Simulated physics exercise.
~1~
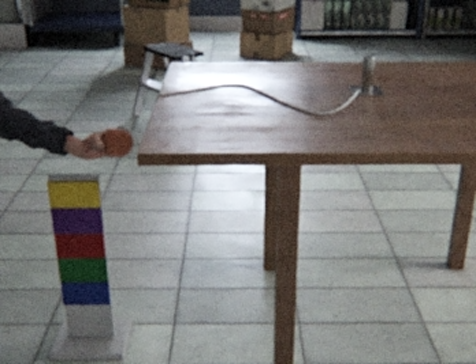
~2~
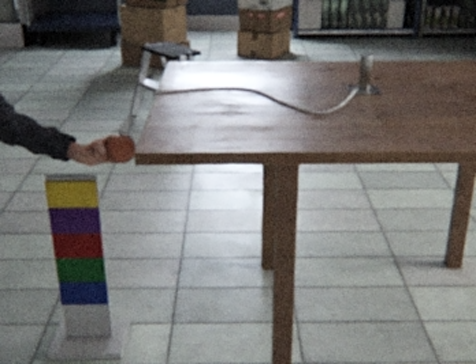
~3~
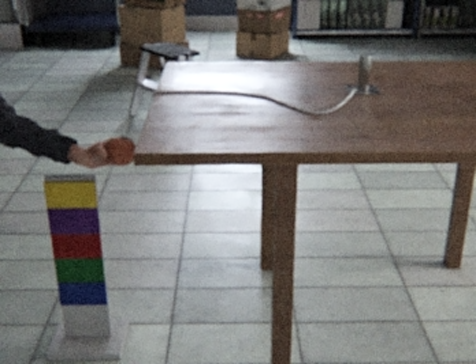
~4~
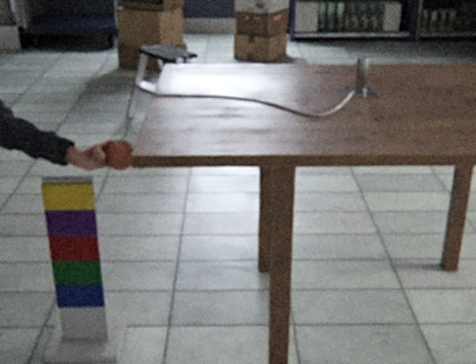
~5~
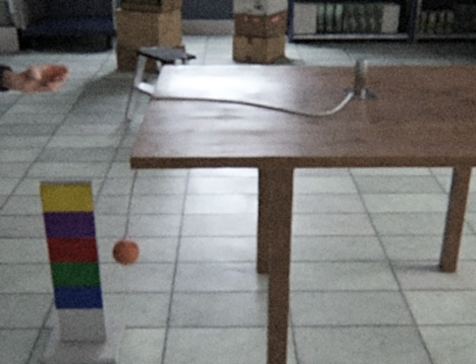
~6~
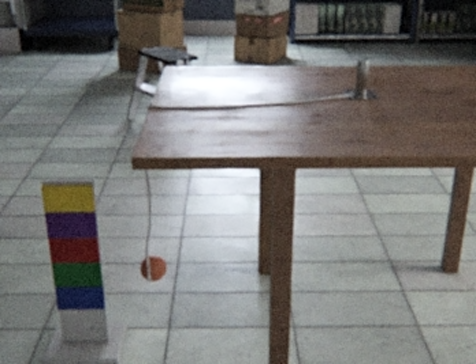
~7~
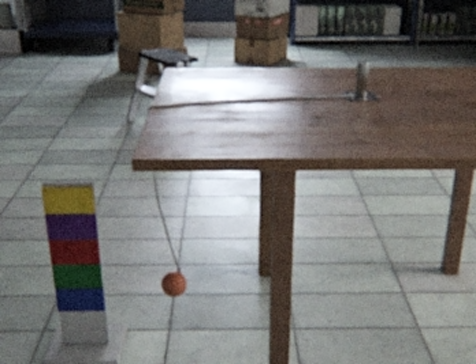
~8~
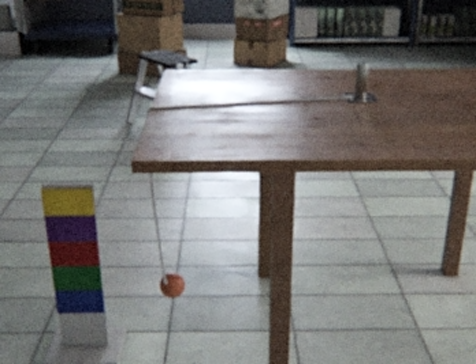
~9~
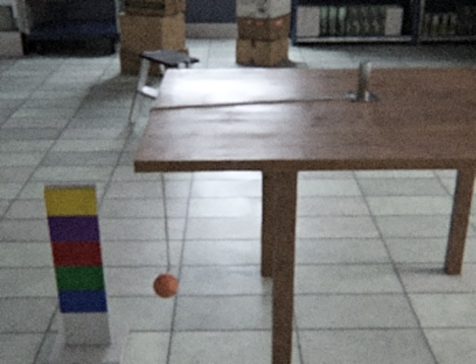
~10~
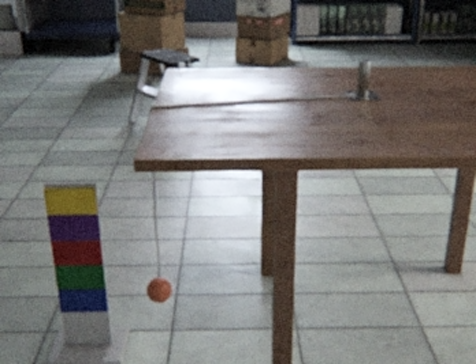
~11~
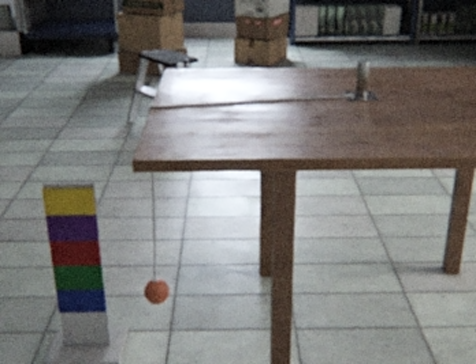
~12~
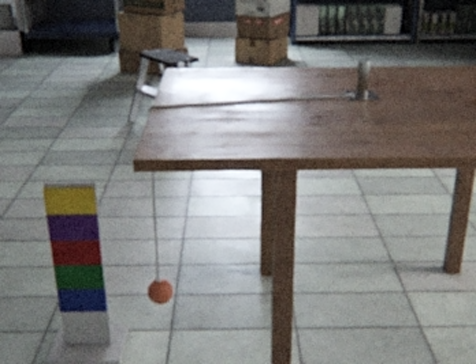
In a room with pale floor tiles, a slightly swaying camera looks toward a brown wooden table, with boxes and shelves behind it. At the left stands a post striped yellow, purple, red, green and blue from the top down, and a hand holds an orange ball by the table's edge, its slack cord trailing across the tabletop to a small metal object. The hand lets go and draws back. The ball drops beside the post, pulling the cord straight, and swings right. It drifts back left and ends hanging almost still, level with the blue band.
